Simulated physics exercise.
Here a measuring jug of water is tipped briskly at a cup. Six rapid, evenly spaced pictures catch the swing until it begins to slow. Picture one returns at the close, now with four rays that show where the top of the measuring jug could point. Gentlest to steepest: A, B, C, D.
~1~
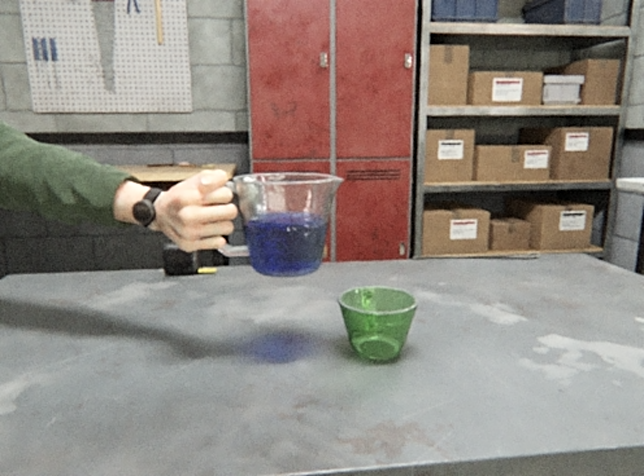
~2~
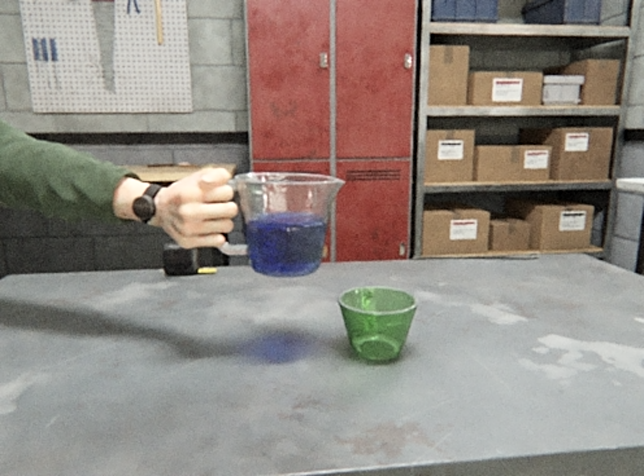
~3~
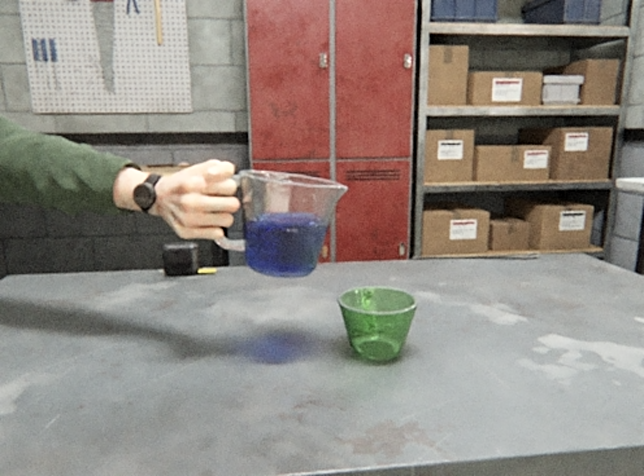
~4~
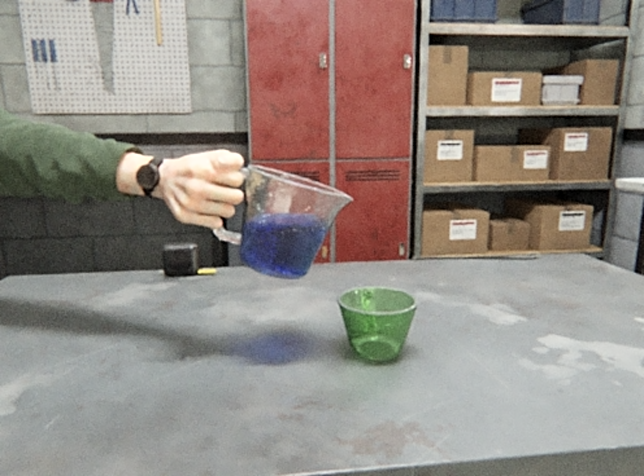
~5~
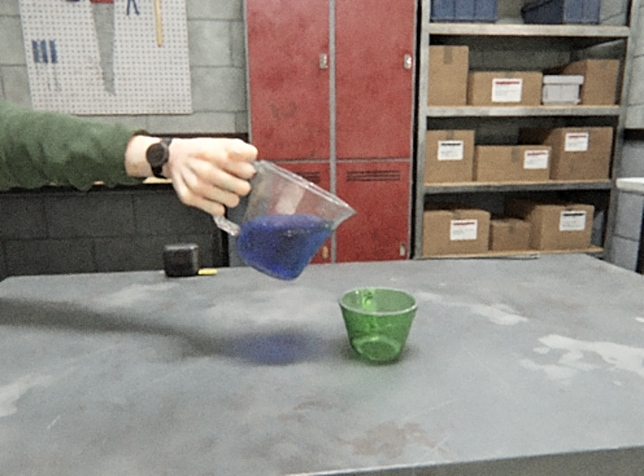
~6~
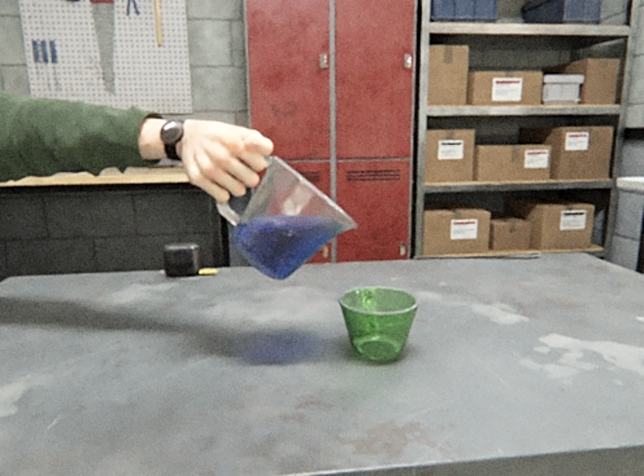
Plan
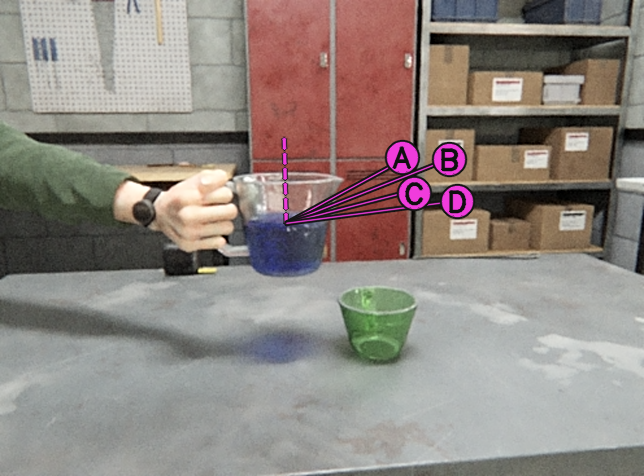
A hand in a dark green sleeve with a black watch reaches in from the left, gripping a clear jug of blue liquid above a grey table, seen from the front by a still camera. A green cup sits to the right below it, before red lockers and shelves of cardboard boxes. The hand rises slightly and tilts the jug rightward, slowly then faster, its lip dipping while the liquid stays inside.
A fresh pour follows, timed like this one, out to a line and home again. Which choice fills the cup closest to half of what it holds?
A works best here.
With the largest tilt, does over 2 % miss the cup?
Yes.
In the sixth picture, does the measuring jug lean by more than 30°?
Yes, it does.
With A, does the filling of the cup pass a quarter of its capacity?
Yes, it does.
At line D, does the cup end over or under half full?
Over.
On the marked copy, A at (388, 167); B at (433, 165); C at (397, 194); D at (440, 203).
If A is chosen, the cup ends with about 48 % of what it can hold; 3 % of the water is spilt.
If B is chosen, the cup ends with about 66 % of what it can hold; 6 % of the water is spilt.
If C is chosen, the cup ends with about 70 % of what it can hold; 17 % of the water is spilt.
If D is chosen, the cup ends with about 77 % of what it can hold; 24 % of the water is spilt.
